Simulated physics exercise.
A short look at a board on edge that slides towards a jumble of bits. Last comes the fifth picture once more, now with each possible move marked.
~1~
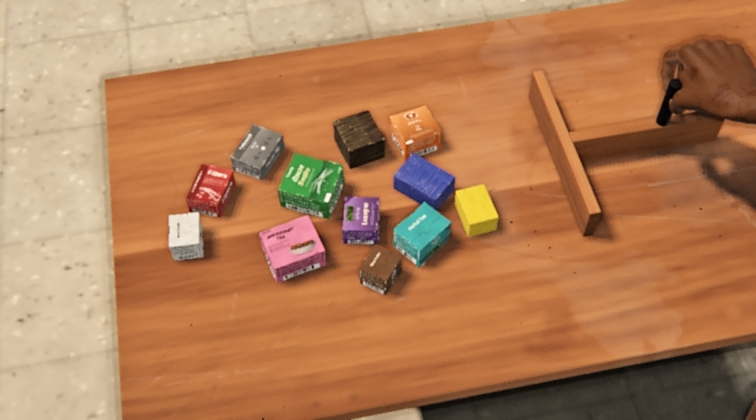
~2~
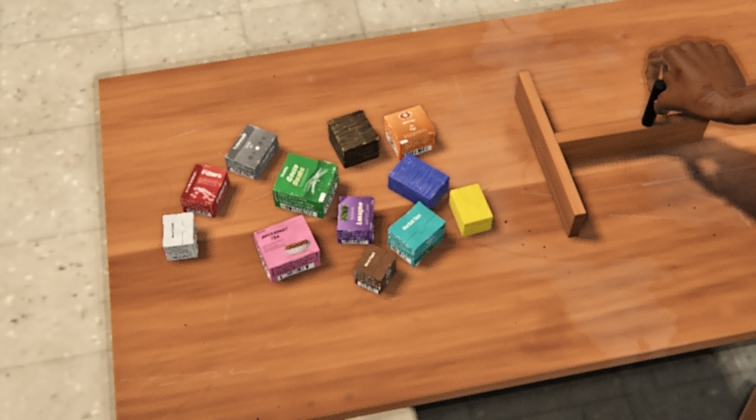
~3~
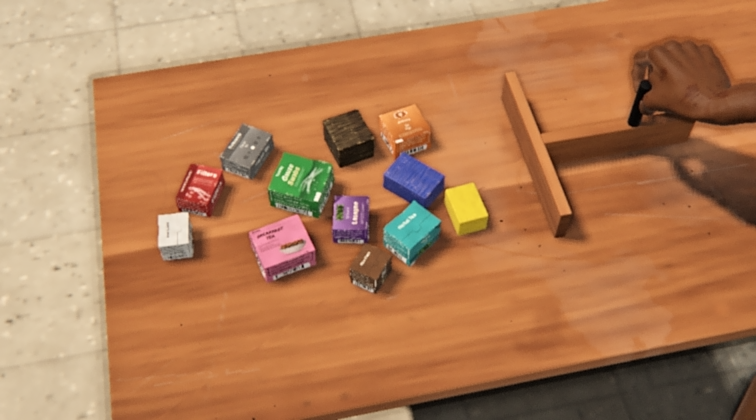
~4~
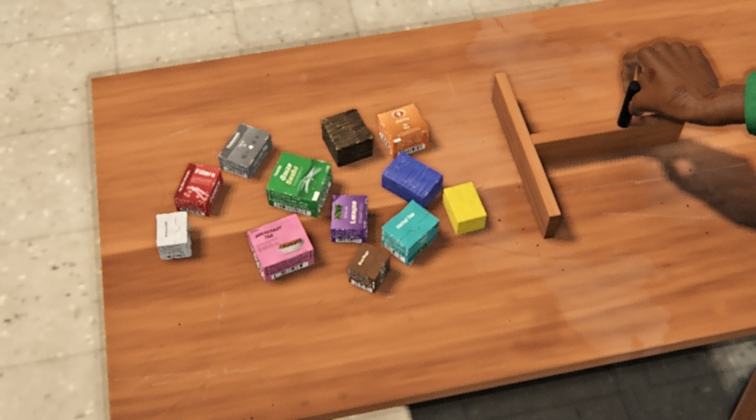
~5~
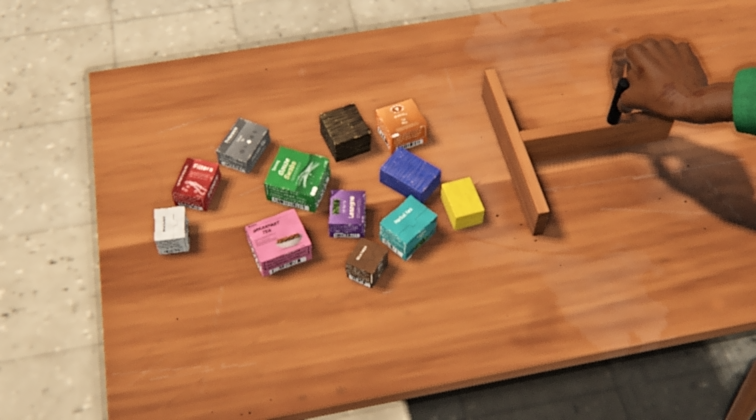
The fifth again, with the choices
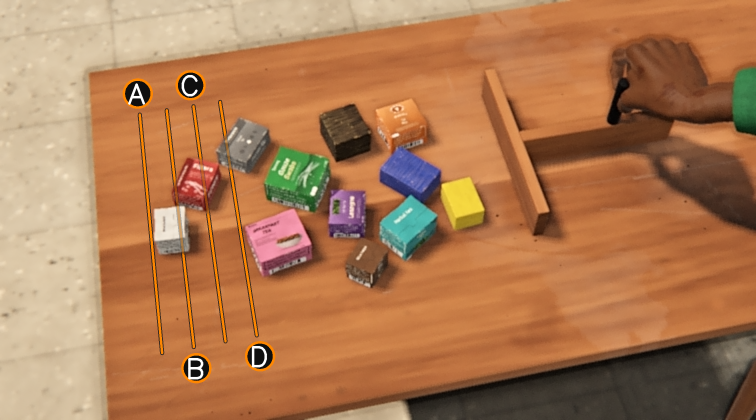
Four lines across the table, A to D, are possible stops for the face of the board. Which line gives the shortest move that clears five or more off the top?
A is the first line that does it.
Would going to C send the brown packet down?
No.
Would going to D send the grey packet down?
No.
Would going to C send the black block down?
No.
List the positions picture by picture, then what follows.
The first picture shows pink packet (292, 249); purple packet (362, 221); black block (359, 139).
The second picture shows board (551, 139); turquoise packet (416, 234).
The third picture shows board (537, 139); orange packet (405, 132).
The fourth picture shows board (526, 140); brown packet (370, 269).
The fifth picture shows board (516, 137); grey packet (244, 146); blue block (410, 177); white packet (172, 231).
On the copy, A at (150, 224); B at (179, 219); C at (208, 214); D at (237, 209).
On A. First, board (388, 158); brown packet (342, 291); turquoise packet (359, 256).
Then, board (255, 180); white packet (124, 237); red box (137, 201).
Finally, board (148, 198); white packet over the edge; black block over the edge; six fallen.
By contrast, B drops only four; C drops only two; D drops none.
